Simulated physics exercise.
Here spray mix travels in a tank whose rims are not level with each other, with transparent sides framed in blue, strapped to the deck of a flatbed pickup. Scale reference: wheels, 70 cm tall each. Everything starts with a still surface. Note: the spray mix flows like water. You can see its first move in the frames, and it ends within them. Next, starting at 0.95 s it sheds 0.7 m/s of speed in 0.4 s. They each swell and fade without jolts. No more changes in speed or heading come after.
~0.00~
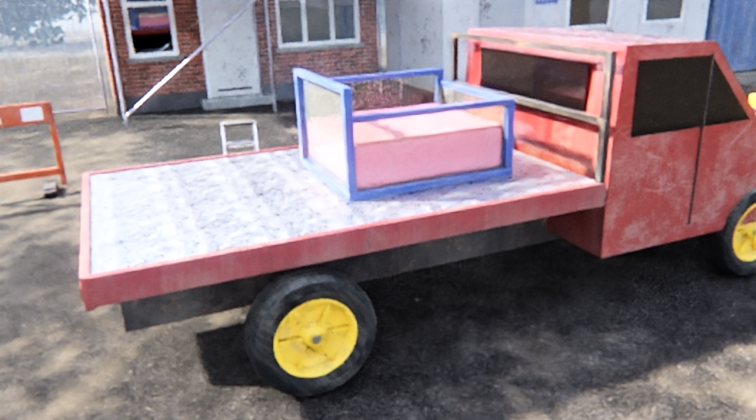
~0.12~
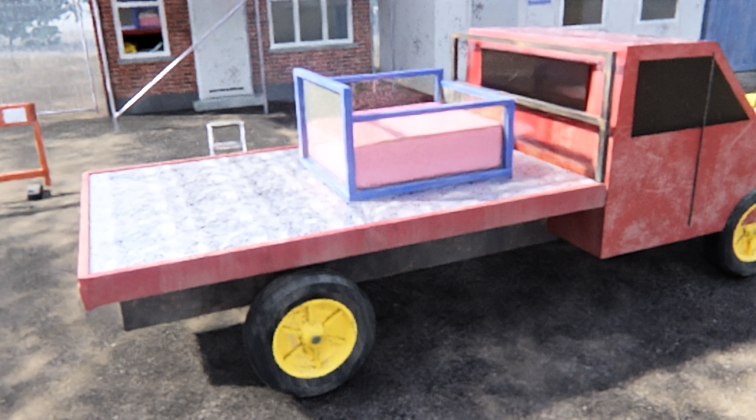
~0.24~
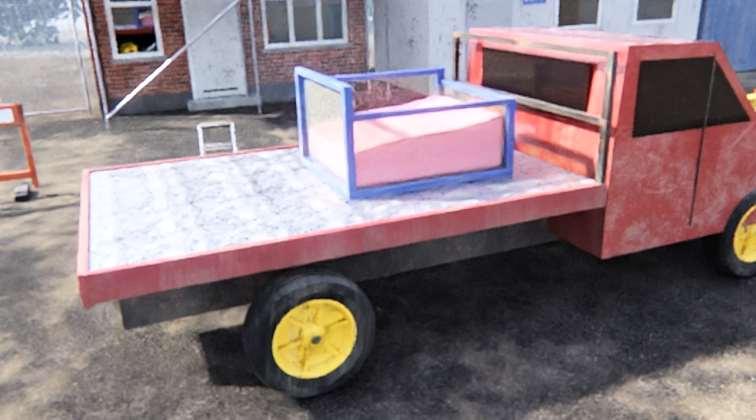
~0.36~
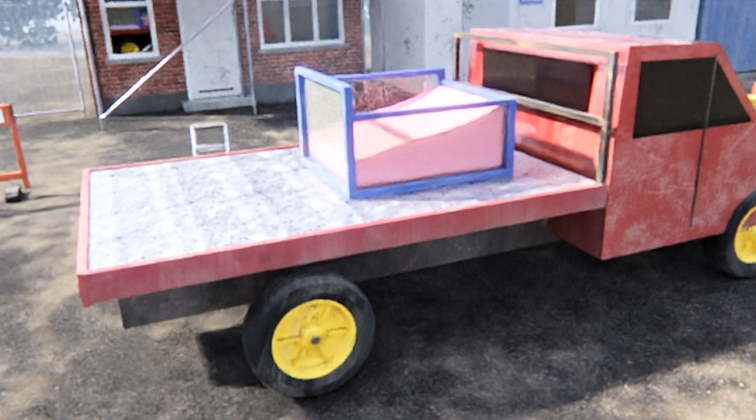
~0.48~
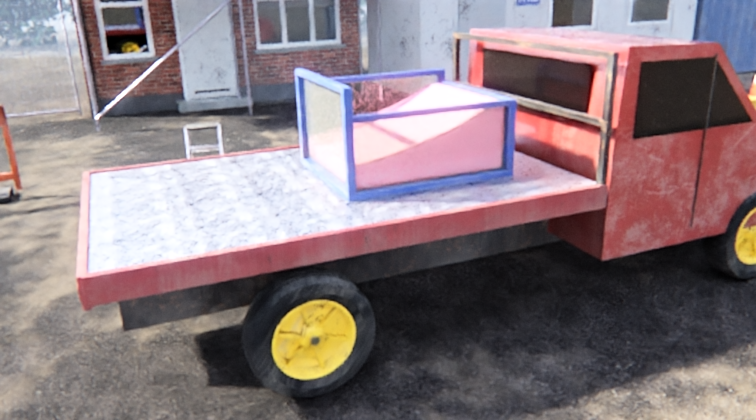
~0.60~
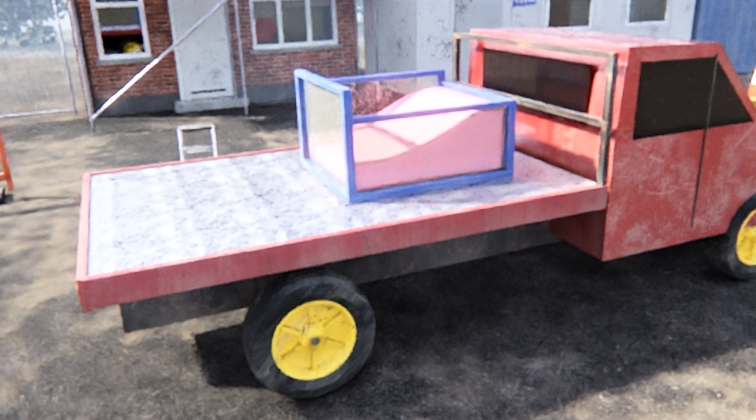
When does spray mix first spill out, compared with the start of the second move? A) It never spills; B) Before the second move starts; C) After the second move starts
The answer is A.
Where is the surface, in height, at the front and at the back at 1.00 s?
Front: 22 cm; back: 38 cm.
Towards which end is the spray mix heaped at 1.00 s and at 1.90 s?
First time: Rear; second time: Forward.
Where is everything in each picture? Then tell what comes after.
The first frame shows the spray mix reaches (486, 123) at the front end; it reaches (359, 140) at the back end; no slope yet; the front is on the right, levels are read along the near wall; a wheel hub at (319, 343).
The second frame shows the spray mix reaches (486, 123) at the front end; it reaches (359, 139) at the back end; no slope yet.
The third frame shows the spray mix reaches (487, 115) at the front end; it reaches (360, 146) at the back end; it is heaped 7° towards the front.
The fourth frame shows the spray mix reaches (360, 155) at the back end; it is heaped 14° towards the front.
The fifth frame shows the spray mix reaches (488, 100) at the front end; it reaches (360, 158) at the back end; it is heaped 17° towards the front.
The sixth frame shows the spray mix reaches (360, 158) at the back end; it is heaped 15° towards the front; a wheel hub at (317, 345).
After 1.00 s it stands 38 cm high behind and 23 cm in front; all of it is still inside.
After 1.40 s it stands 24 cm high behind and 31 cm in front; all of it is still inside.
After 1.90 s it stands 19 cm high behind and 36 cm in front; all of it is still inside.
After 4.34 s all of it is still inside.
